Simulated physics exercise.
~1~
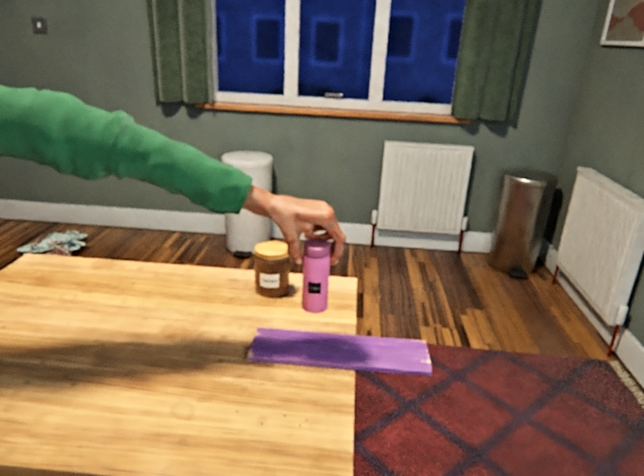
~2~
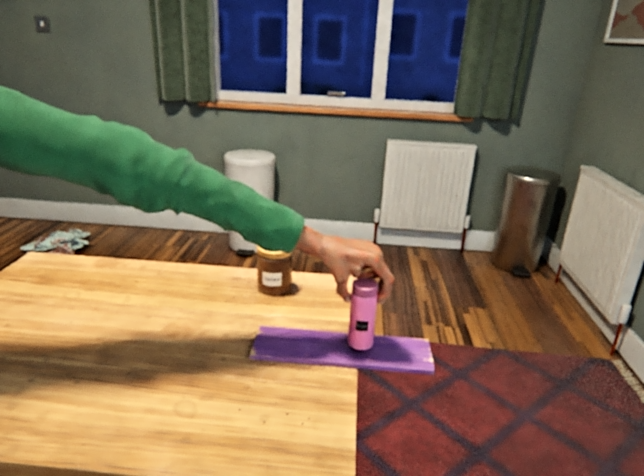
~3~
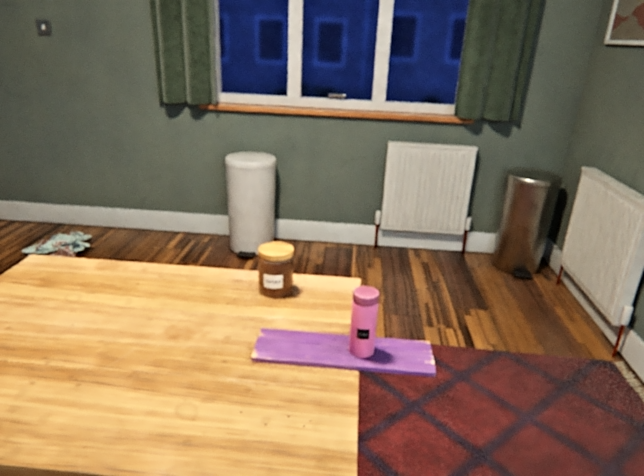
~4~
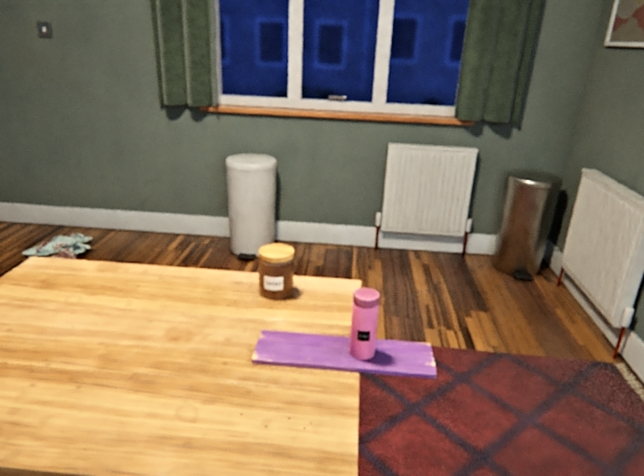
A green-sleeved arm moving a pink bottle onto a purple plank overhanging a wooden table, then withdrawing as the bottle stays upright.
